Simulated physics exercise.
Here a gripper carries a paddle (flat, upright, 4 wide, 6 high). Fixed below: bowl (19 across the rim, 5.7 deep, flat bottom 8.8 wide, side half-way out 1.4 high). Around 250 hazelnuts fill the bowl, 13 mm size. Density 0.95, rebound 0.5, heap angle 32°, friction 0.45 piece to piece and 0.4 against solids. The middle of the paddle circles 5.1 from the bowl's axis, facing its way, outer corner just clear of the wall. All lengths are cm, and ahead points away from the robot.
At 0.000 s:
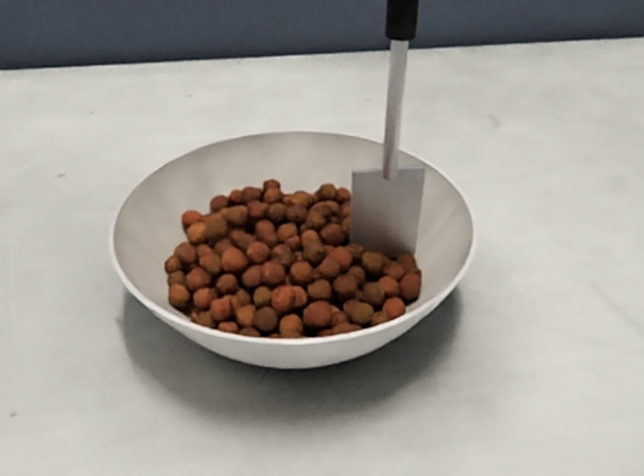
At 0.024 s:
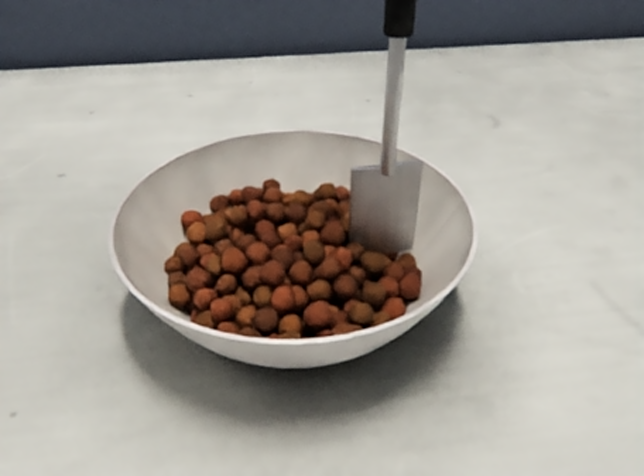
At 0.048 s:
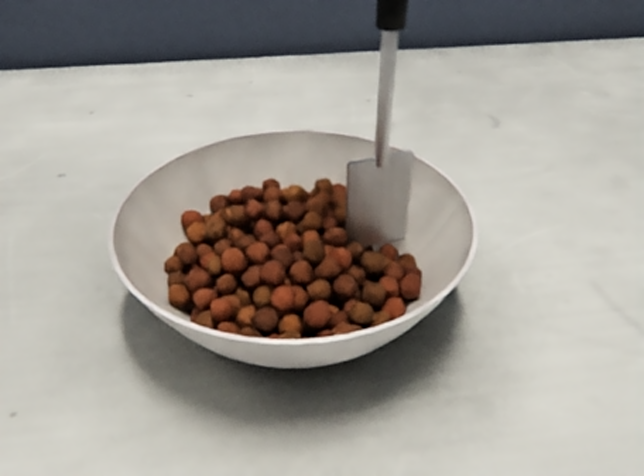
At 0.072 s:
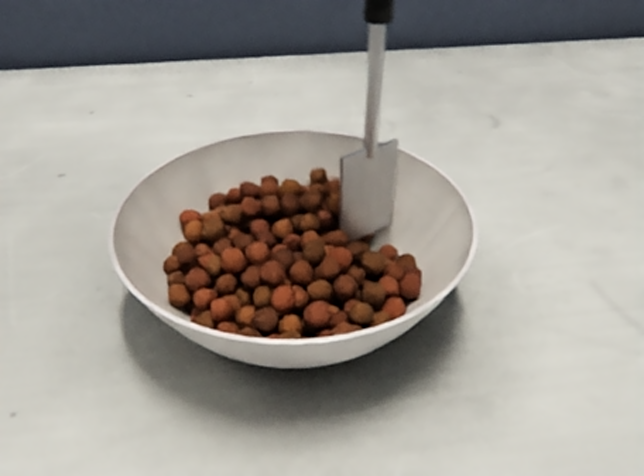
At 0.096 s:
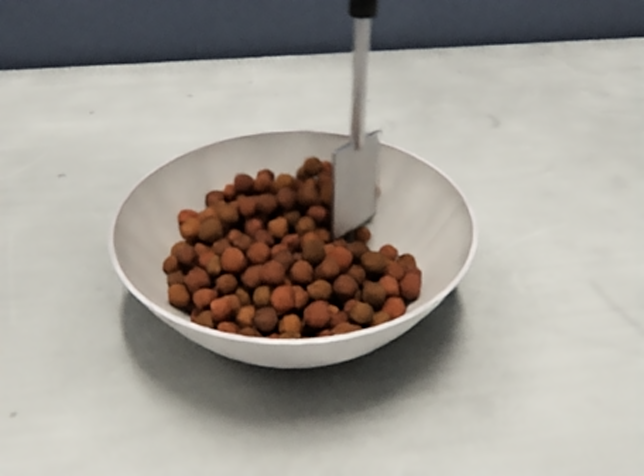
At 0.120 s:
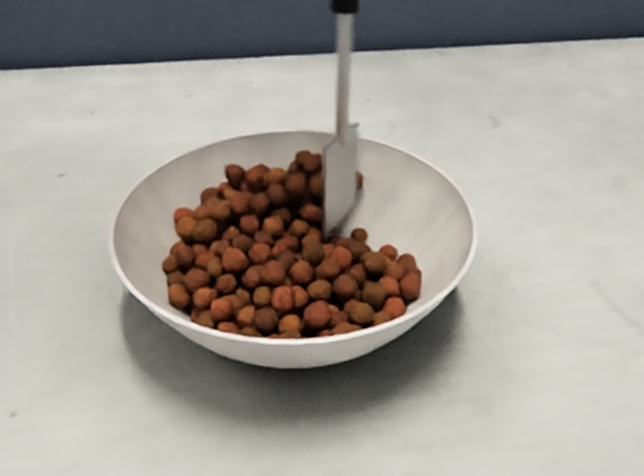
A paddle sweeps leftward through a white bowl of brown hazelnuts, heaping some toward the back.
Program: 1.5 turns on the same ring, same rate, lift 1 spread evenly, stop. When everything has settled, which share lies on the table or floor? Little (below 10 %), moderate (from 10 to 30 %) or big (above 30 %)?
On the table or floor the share is moderate, from 10 to 30 %.
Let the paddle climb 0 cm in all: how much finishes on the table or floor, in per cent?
Some 25 per cent.
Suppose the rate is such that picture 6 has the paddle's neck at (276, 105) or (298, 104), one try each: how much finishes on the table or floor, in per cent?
About 45 and 40 per cent.
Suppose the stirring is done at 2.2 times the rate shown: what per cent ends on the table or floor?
Some 50 per cent.
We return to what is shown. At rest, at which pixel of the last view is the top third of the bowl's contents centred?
Around (242, 276).
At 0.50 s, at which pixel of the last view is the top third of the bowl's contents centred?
Around (315, 303).
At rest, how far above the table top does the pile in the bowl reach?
Some 5.5 cm.
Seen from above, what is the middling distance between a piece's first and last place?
Some 9 cm.
By 0.50 s, 242° round, highest piece 8 above the table; 233 in the bowl, 11 on the table or floor, 8 in flight or on the tool.
By 0.88 s, 74° round, highest piece 7 above the table; 210 in the bowl, 40 on the table or floor, 2 in flight or on the tool.
By 1.27 s, 180° round, highest piece 5 above the table; 199 in the bowl, 53 on the table or floor.
By 1.97 s, 180° round, highest piece 5 above the table; 199 in the bowl, 53 on the table or floor.
Final count, 199 in the bowl, 53 on the table or floor. That is 21 % on the table or floor.
